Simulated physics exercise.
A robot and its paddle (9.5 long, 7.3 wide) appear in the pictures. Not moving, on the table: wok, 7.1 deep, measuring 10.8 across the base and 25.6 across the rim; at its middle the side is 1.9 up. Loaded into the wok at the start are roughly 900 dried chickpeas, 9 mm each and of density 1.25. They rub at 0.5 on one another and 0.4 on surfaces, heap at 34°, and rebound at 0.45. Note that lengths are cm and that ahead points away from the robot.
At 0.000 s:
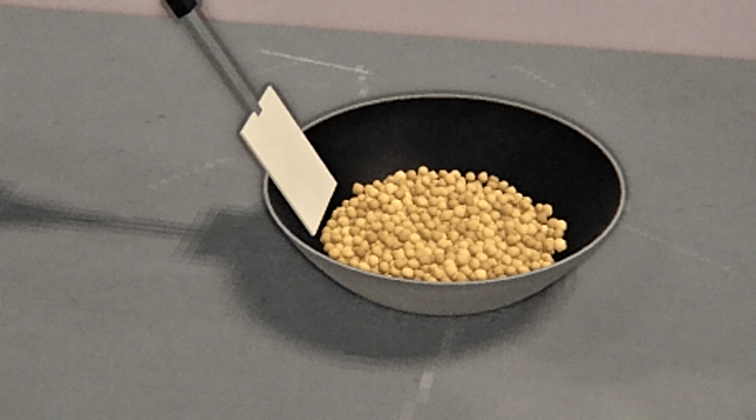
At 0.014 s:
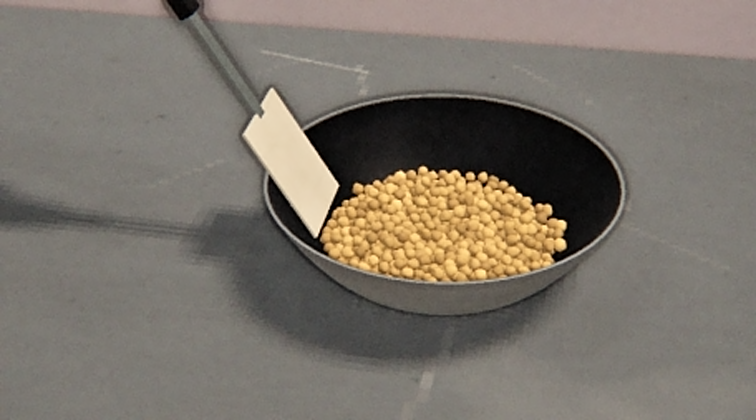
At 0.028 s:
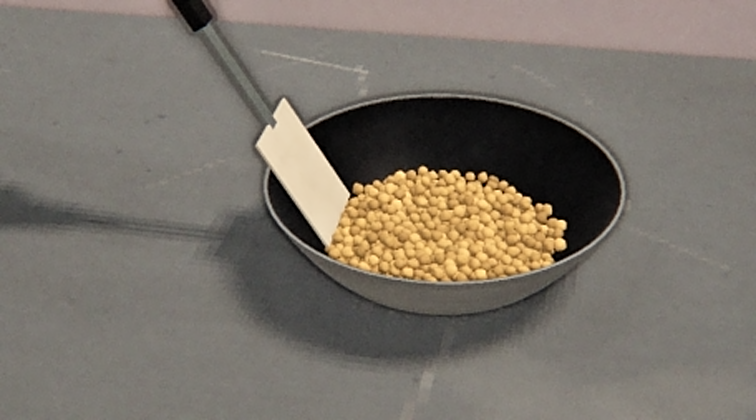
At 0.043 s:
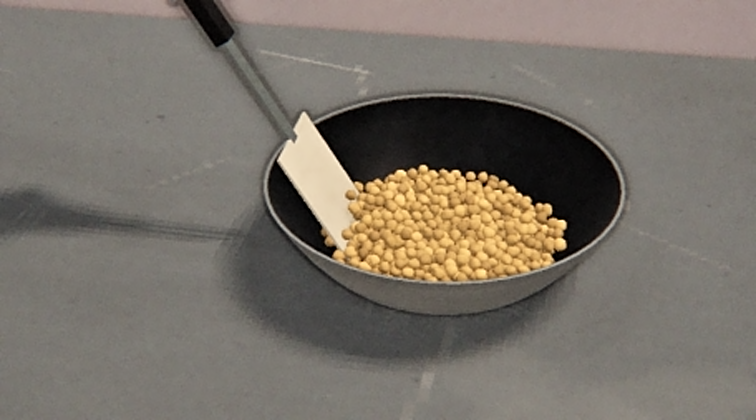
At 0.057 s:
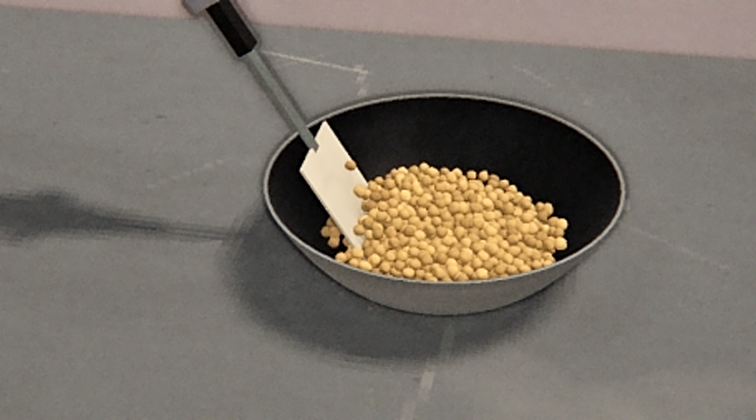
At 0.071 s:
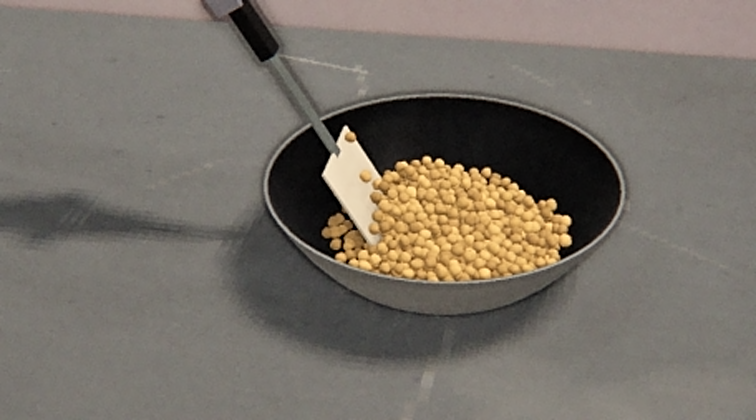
A dark wok of dried chickpeas sat still on a gray table while a pale paddle on its left moved down and right into the pile, nudging the chickpeas into a slightly taller heap.
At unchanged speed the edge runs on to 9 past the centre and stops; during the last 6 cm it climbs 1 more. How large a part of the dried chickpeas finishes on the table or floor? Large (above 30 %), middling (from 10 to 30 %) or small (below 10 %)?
Large; above 30 %.
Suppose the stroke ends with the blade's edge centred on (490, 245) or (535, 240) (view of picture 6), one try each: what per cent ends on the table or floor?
Try 1: Approx. 0 %; try 2: Approx. 25 %.
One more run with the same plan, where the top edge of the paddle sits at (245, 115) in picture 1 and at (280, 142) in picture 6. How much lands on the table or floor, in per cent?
Near 15 in a hundred.
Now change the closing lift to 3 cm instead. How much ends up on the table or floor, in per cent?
I'd say close to 35 per cent.
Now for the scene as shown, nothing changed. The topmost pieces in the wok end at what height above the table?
Close to 5.0 centimetres high.
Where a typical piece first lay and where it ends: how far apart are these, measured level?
Some 5 centimetres.
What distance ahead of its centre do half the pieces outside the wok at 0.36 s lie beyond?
That distance is around 22 cm.
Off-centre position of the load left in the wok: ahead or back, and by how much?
Ahead, by around 2.0 cm.
By 0.11 s, sloping 59°, highest piece 14 above the table; 899 in the wok, 1 on the blade or in flight.
By 0.14 s, sloping 59°, highest piece 18 above the table; 898 in the wok, 2 on the blade or in flight.
By 0.36 s, sloping 59°, highest piece 19 above the table; 535 in the wok, 36 on the table or floor, 329 on the blade or in flight.
By 1.41 s, sloping 59°, highest piece 5 above the table; 536 in the wok, 364 on the table or floor.
Final count, 536 in the wok, 364 on the table or floor. That is 40 % on the table or floor.
